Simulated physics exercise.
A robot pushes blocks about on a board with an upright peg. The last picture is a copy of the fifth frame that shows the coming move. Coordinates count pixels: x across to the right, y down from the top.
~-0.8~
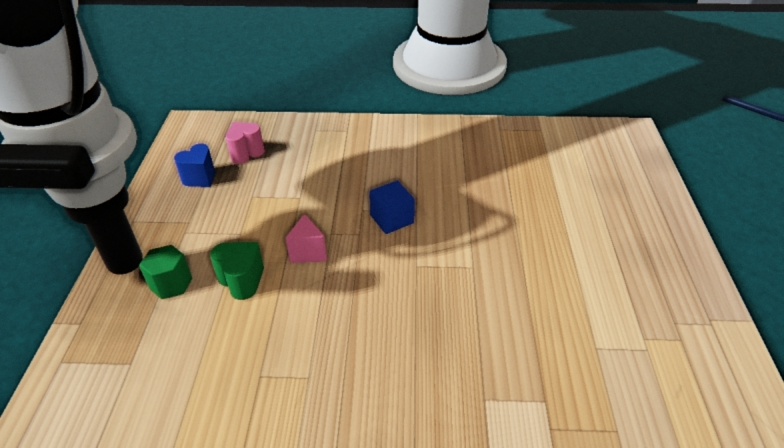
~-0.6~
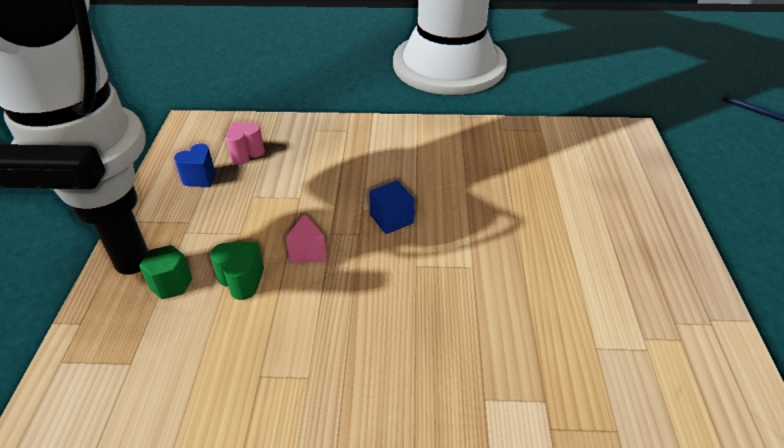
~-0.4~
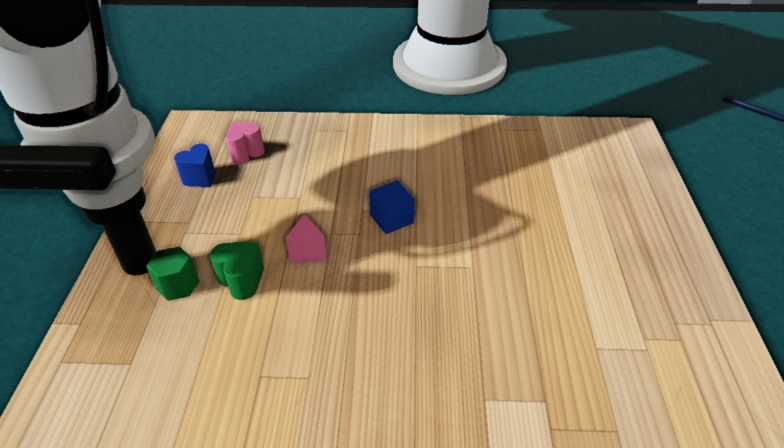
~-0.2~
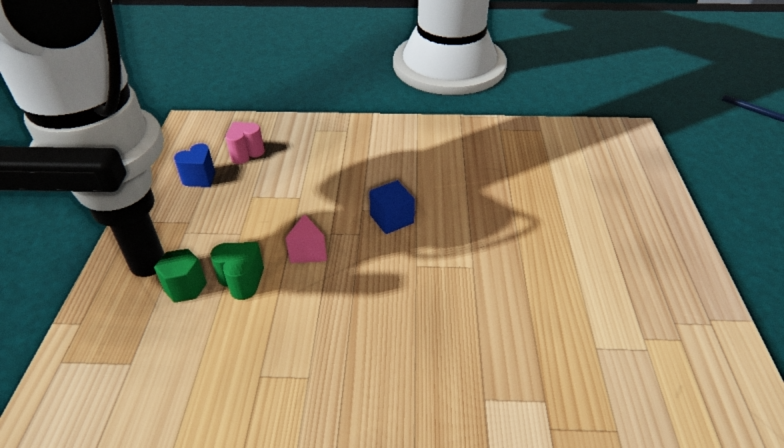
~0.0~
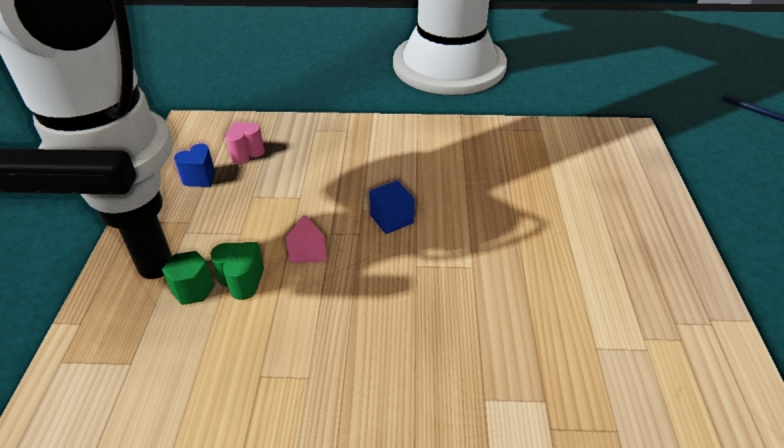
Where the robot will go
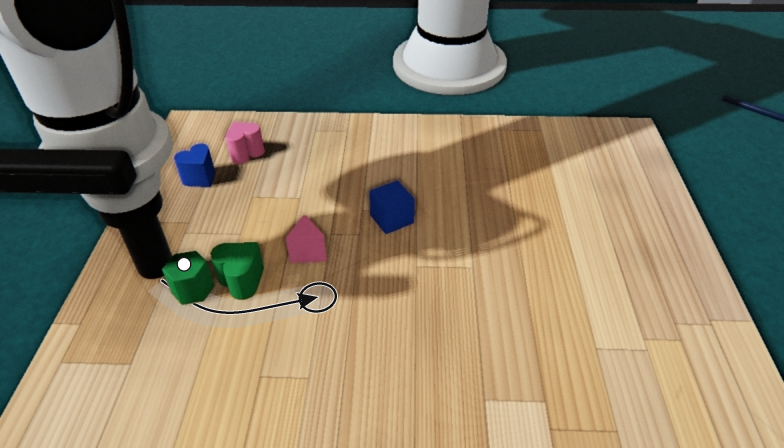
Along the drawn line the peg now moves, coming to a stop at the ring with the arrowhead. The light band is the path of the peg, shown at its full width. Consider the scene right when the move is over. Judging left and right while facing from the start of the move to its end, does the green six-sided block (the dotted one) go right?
Yes - that is the case.
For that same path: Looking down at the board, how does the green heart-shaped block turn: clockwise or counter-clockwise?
Against the clock.
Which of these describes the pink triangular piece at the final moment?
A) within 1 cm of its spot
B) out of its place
That would be A.
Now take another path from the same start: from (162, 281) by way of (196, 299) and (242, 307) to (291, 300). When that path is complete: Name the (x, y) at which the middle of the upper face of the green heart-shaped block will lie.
The centre of its top face lies at (258, 252).
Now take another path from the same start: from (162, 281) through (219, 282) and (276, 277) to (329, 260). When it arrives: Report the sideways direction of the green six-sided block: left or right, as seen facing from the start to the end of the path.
Out to the right.
The line goes from (162, 281) through (201, 307) and (258, 309) to (318, 297); the dot is on the green six-sided block.
On the path given first. One third of the way, peg (196, 294); green six-sided block (232, 283), turned 30° anticlockwise; green heart-shaped block (249, 255), turned 30° anticlockwise.
Two thirds of the way, peg (255, 297); green six-sided block (289, 292); green heart-shaped block (250, 254), turned 35° anticlockwise.
At the end, peg (316, 284); green six-sided block (338, 297), turned 60° clockwise; green heart-shaped block (251, 253), turned 40° anticlockwise; pink triangular piece unmoved.
